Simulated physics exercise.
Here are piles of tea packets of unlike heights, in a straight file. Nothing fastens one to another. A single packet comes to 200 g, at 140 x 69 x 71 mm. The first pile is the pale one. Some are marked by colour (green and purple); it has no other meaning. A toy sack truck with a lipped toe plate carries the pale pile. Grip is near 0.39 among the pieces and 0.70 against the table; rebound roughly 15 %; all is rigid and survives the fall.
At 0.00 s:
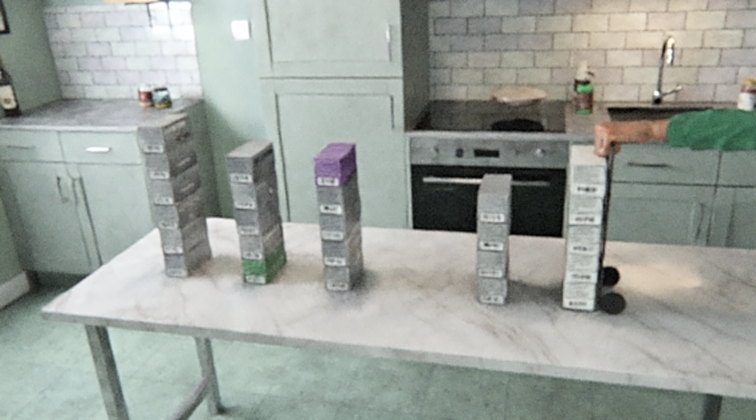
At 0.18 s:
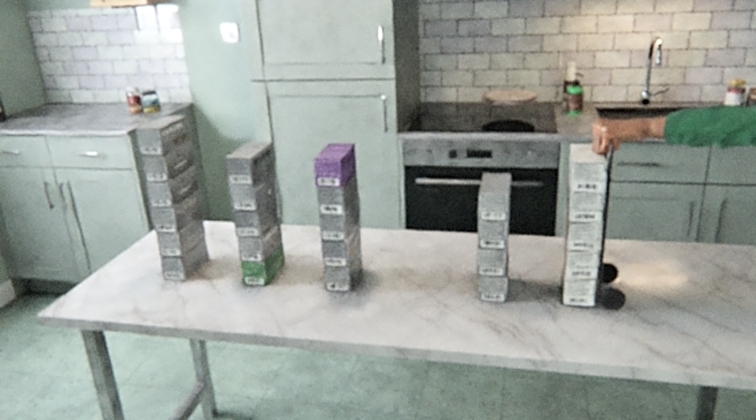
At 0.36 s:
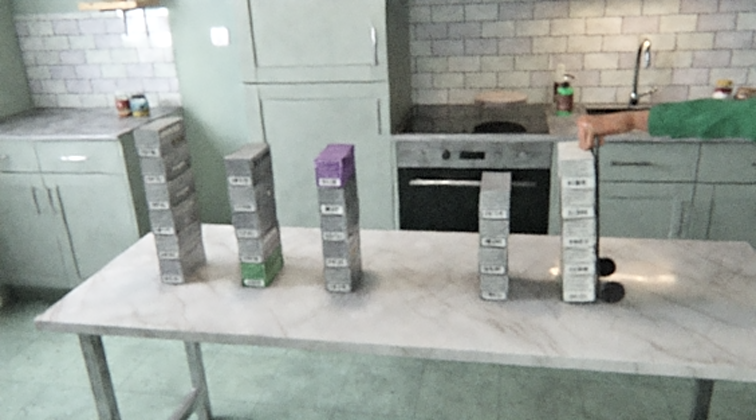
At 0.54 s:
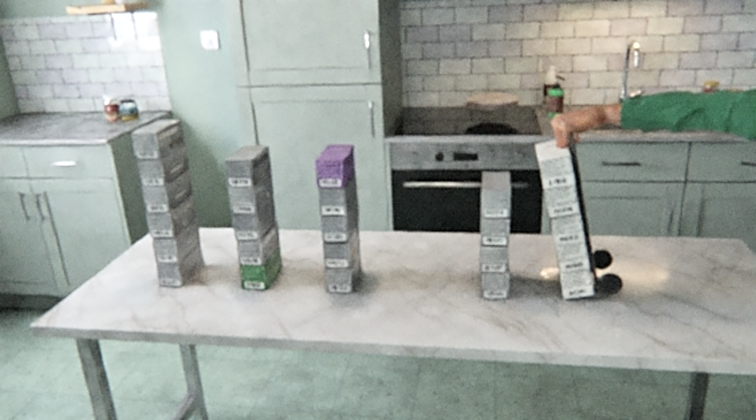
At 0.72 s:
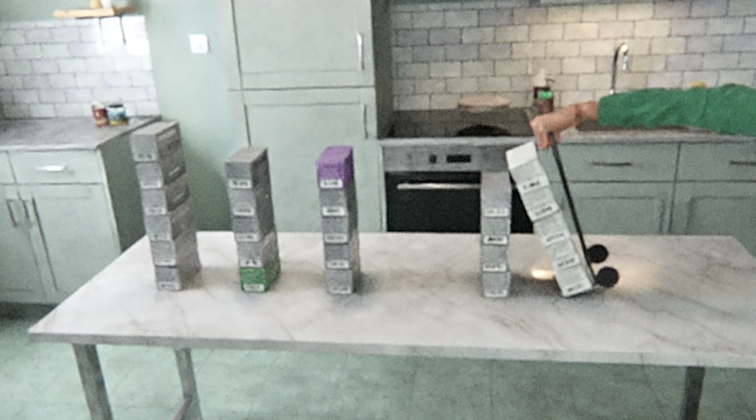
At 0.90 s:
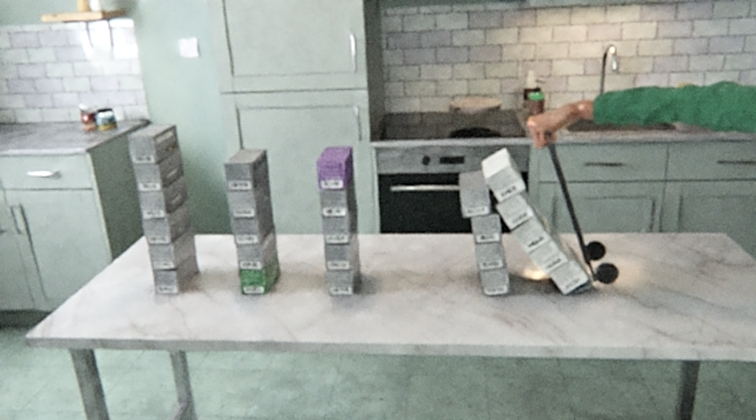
The video shows five stacks of small packets in a row on a marble-patterned table as a green-sleeved arm tilts a small wheeled truck leftward, leaning the pale right-hand stack into its grey neighbour, whose upper packets shift left.
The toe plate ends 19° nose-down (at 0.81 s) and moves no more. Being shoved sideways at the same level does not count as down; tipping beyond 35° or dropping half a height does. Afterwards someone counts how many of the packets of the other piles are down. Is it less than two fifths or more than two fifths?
The part is fewer than two in five.
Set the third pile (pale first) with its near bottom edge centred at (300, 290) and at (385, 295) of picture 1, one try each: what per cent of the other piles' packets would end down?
First 20, then 40 per cent.
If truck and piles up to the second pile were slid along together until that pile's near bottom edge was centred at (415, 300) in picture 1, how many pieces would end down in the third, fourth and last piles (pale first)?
Then third 4, fourth 5, last 5.
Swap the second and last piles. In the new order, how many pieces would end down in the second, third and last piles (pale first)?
In that case second 6, third 4, last 4.
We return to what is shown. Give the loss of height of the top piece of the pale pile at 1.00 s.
Roughly 6 cm.
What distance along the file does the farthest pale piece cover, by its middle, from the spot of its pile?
Roughly 52 cm along.
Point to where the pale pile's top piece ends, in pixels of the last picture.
Around (369, 250).
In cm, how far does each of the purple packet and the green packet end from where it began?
About: Purple 0, green 0.
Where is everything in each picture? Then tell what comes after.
In the first frame (each place is the centre of the face we see best; the camera moves round a little), truck frame (610, 180) 0° forward; purple packet (327, 173); green packet (277, 261); the others all in place.
The second frame shows truck frame (609, 177) 0° forward; purple packet (328, 173).
The third frame shows truck frame (597, 172) 5° forward, top of the pale pile leaning 5°; purple packet (329, 173); the others all in place.
The fourth frame shows truck frame (577, 168) 12° forward, top of the pale pile leaning 12°; purple packet (330, 174); the others all in place.
The fifth frame shows truck frame (561, 167) 18° forward, top of the pale pile leaning 23°; purple packet (330, 175); the others all in place.
The sixth frame shows truck frame (558, 165) 19° forward, top of the pale pile leaning 32°; purple packet (331, 175); green packet (273, 271); steepest lean 7°, the packet at (487, 229); 4 have shifted.
By 1.00 s, 5 of the pale pile down; none of the 20 other packets down, 4 disturbed.
By 1.10 s, 5 of the pale pile down; 4 of the 20 other packets down.
When it is over (1.9 s), 5 of the pale pile down; 4 of the 20 other packets down; purple packet unmoved; green packet unmoved. That is 20 per cent. In pixels of the last frame, middles, purple packet near (336, 167), green packet near (260, 271).
